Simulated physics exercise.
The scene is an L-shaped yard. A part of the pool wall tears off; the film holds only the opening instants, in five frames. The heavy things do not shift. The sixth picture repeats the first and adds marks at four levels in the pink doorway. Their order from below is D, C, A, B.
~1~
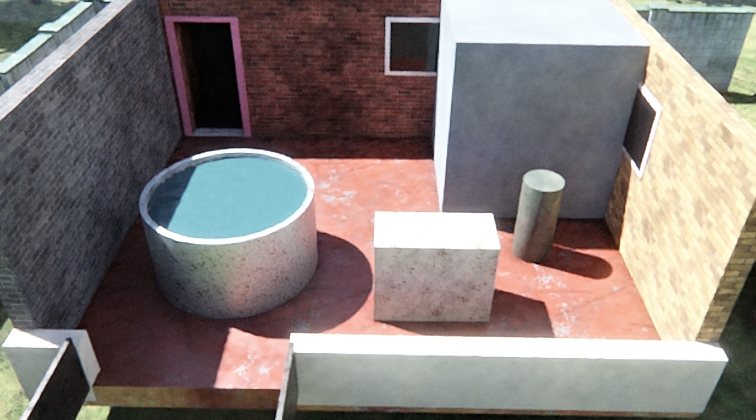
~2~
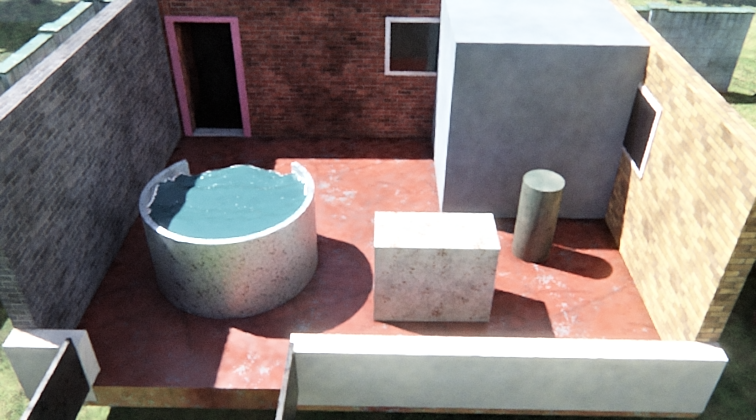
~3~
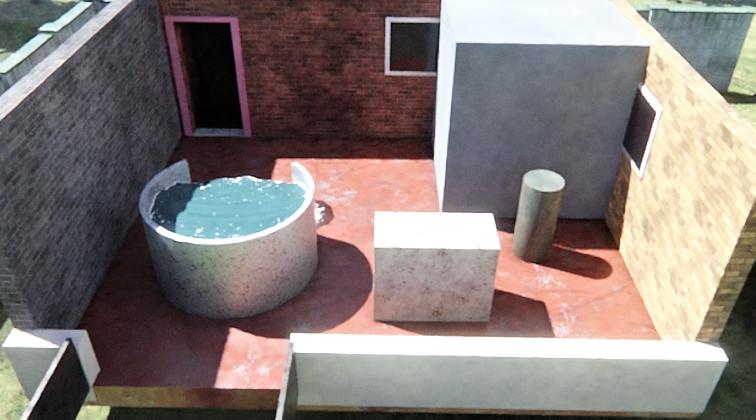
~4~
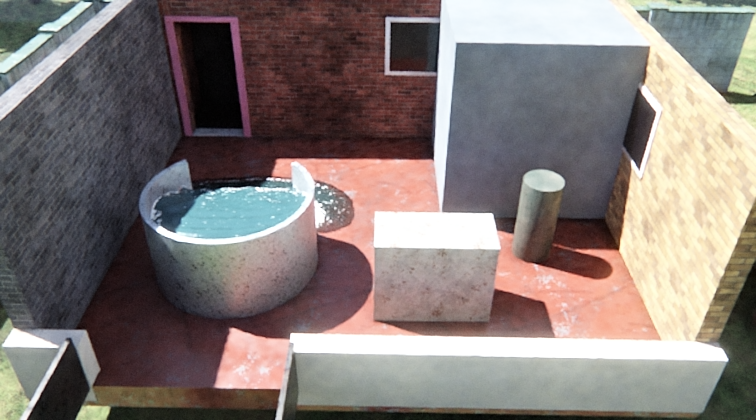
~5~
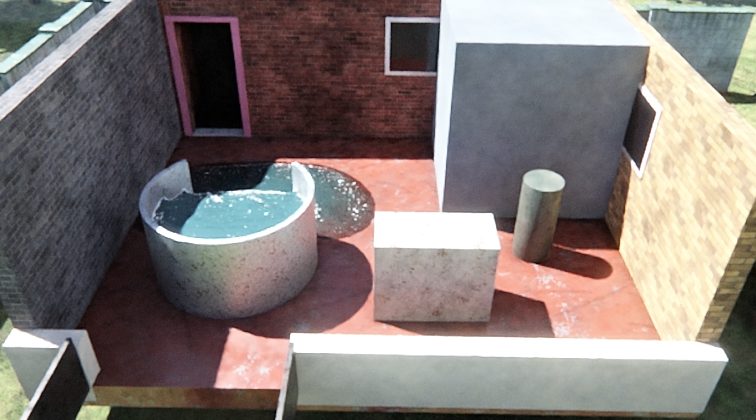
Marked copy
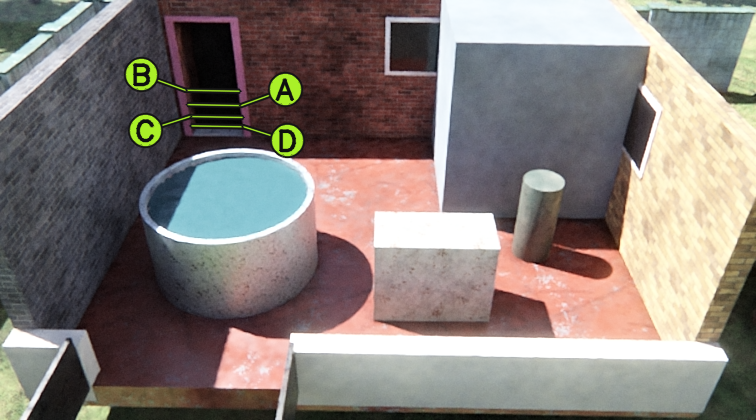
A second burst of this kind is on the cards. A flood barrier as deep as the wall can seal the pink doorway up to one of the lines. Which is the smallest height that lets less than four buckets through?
Use mark A.
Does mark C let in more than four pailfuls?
Yes, that goes wrong.
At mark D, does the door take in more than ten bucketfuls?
Yes.
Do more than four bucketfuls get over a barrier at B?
No.
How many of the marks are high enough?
Two of the four.
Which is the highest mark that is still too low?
It is C.
In lime, A at (214, 105); B at (212, 90); C at (216, 116); D at (217, 126); from the bottom up D, C, A, B.
Choosing A, a splash gets over, under a bucket.
Choosing B, nothing gets over.
Choosing C, about 9 bucketfuls get in.
Choosing D, dozens of bucketfuls pour in.
